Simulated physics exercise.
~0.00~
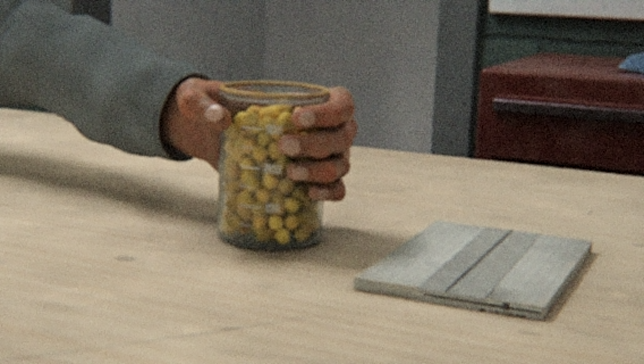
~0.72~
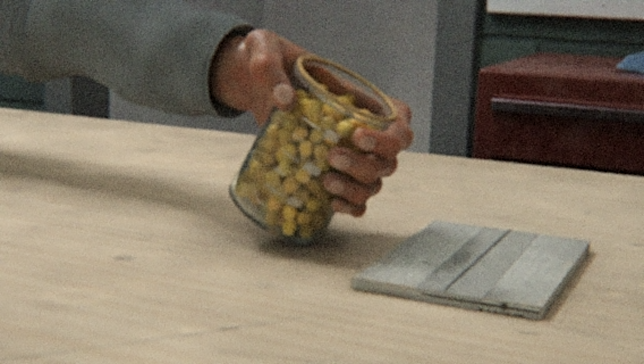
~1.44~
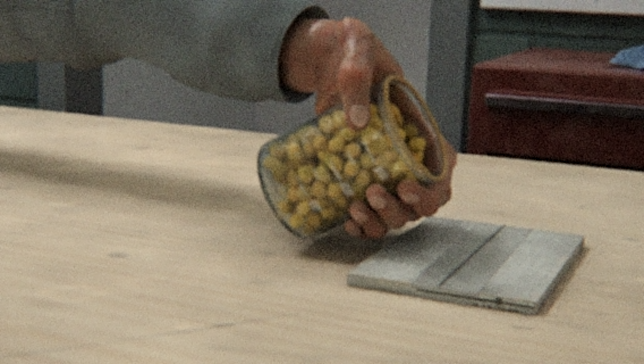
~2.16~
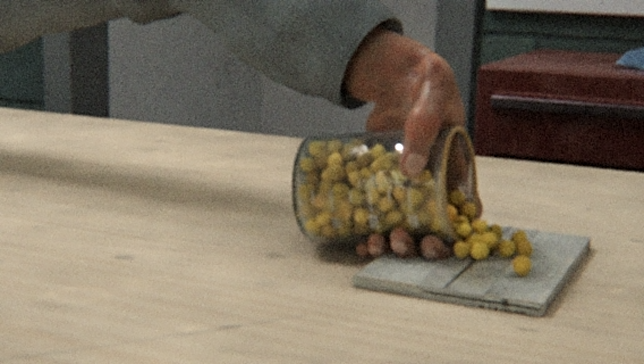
A hand tipped a glass jar of small yellow balls to the right across a wooden table until it lay on its side, and some of the balls spilled from its mouth onto a flat gray slab beside it.
